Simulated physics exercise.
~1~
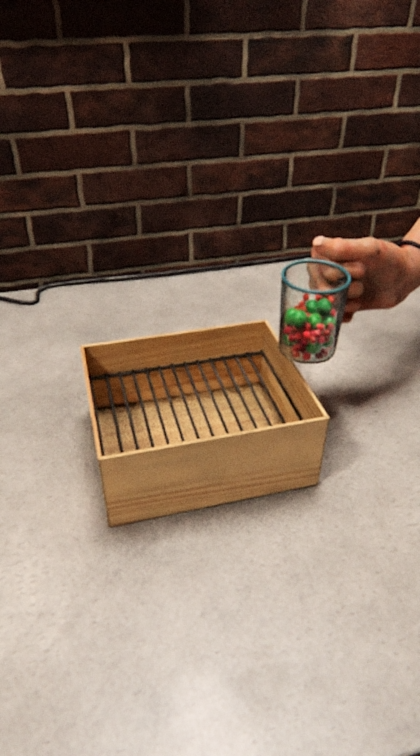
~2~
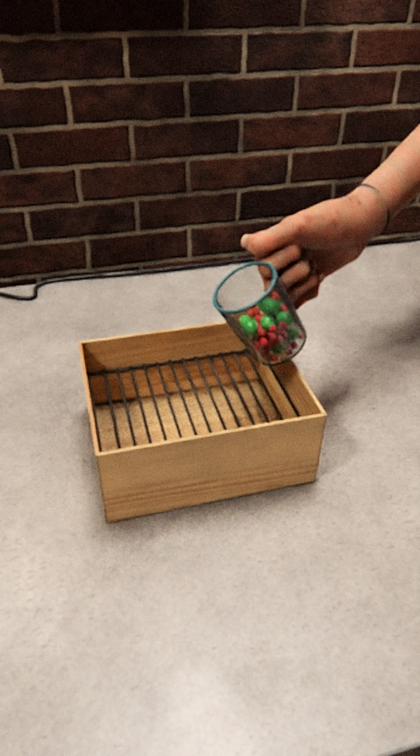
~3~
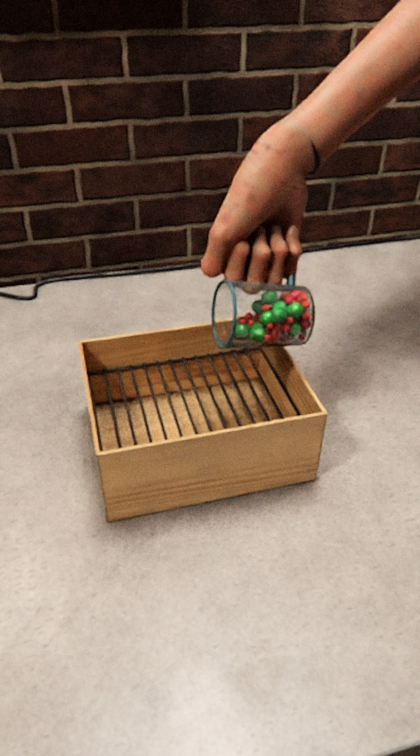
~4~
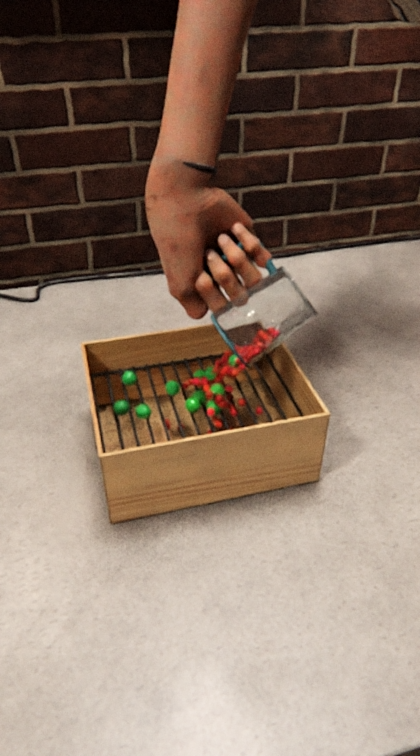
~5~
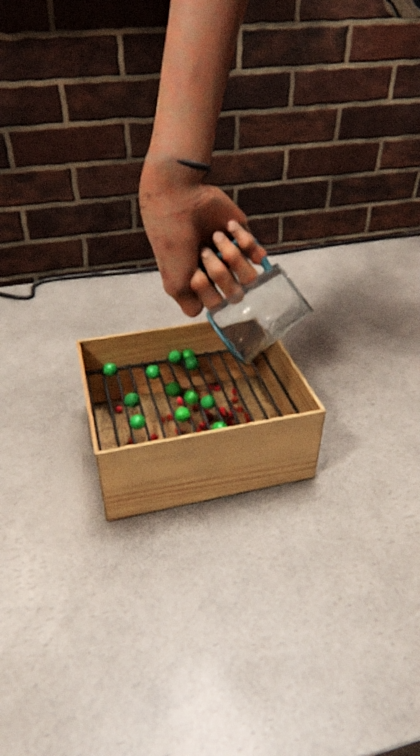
On a pale tabletop before a brick wall, a hand moved a clear cup of green and red pieces left over a wooden box and tipped it out on to a wire rack, where the green balls stayed on top while the red bits dropped through.
